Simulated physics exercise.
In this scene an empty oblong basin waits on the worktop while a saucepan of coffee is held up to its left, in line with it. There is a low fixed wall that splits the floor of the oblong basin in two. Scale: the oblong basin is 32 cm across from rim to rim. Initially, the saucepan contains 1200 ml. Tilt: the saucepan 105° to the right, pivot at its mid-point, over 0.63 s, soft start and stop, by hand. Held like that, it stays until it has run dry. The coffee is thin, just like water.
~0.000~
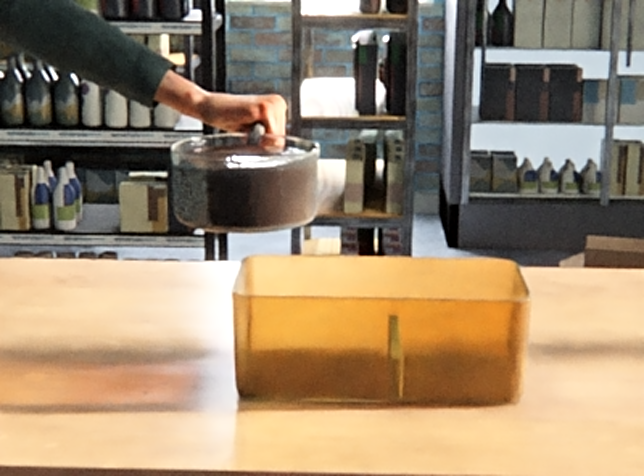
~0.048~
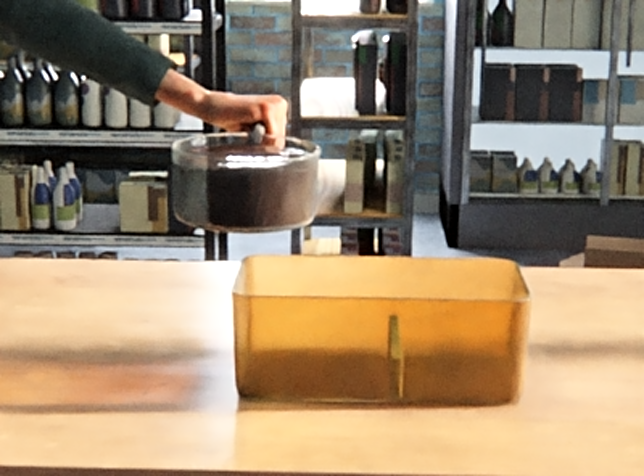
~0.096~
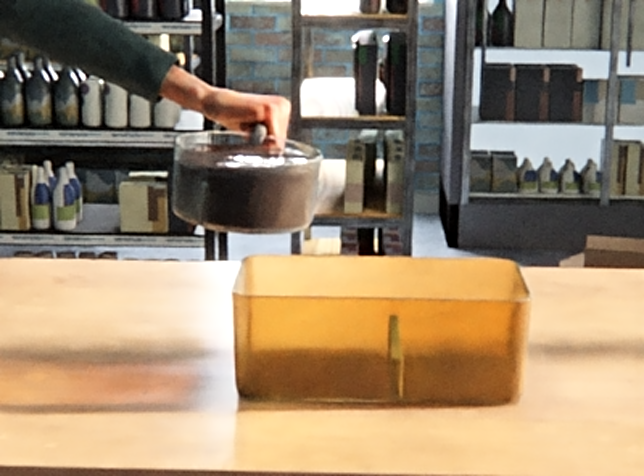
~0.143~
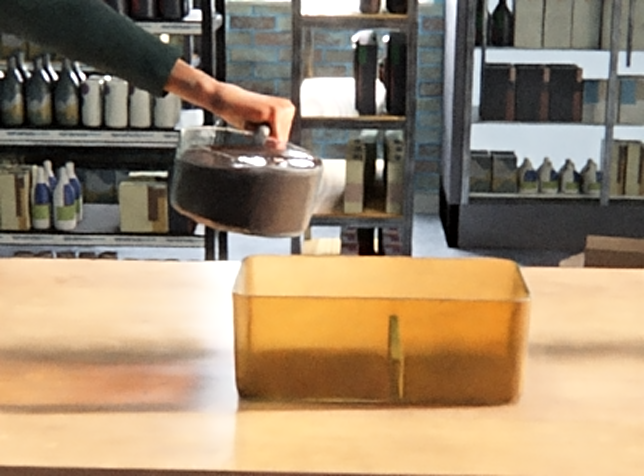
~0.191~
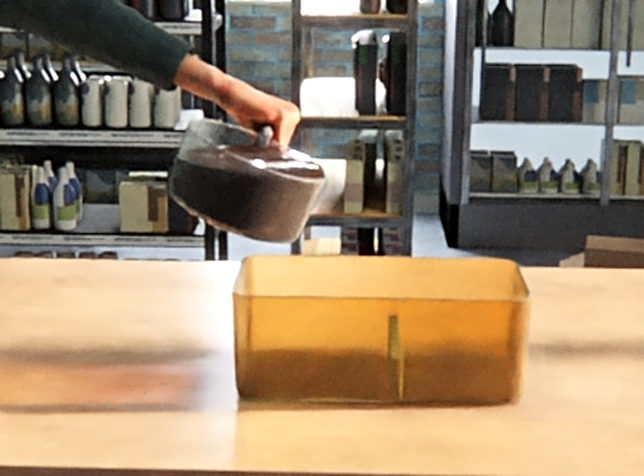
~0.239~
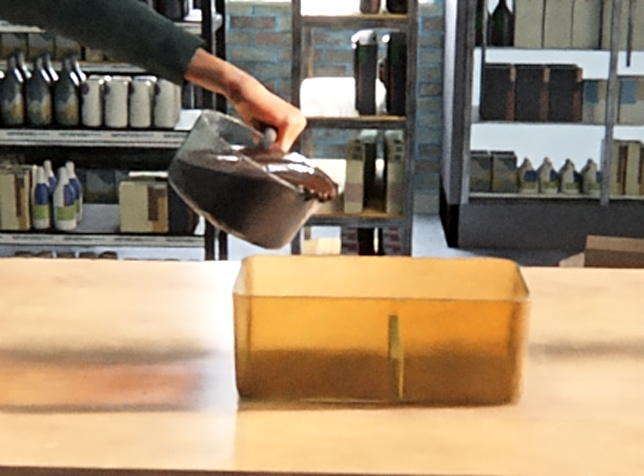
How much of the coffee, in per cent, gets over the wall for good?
16 %.
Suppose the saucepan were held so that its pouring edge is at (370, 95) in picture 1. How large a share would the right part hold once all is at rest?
It would then come to around 55 percent.
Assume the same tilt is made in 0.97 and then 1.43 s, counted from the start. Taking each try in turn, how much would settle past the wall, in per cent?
20 and 25 %.
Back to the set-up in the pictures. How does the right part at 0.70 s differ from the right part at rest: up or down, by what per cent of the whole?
There is a rise of about 9.
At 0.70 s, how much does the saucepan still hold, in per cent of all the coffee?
Roughly 5 per cent.
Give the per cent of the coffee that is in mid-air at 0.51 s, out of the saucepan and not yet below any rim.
Roughly 28 percent.
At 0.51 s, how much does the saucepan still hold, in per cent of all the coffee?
Roughly 26 %.
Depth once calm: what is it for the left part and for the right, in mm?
Once settled, the left stands around 36 mm and the right around 10 mm.
Then, 0.51 s in, the tilt is 95° and 25 per cent is still to pour, 44 is left of the wall and 3 right of it.
Then, 0.70 s in, the tilt is 105° and 5 per cent is still to pour, 77 is left of the wall and 8 right of it.
Then, 0.91 s in, the tilt is 105° and 0 per cent is still to pour, 76 is left of the wall and 16 right of it.
Then, 1.13 s in, the tilt is 105° and 0 per cent is still to pour, 77 is left of the wall and 16 right of it.
Finally, 77 per cent lies left of the wall, 16 right of it and 7 outside.
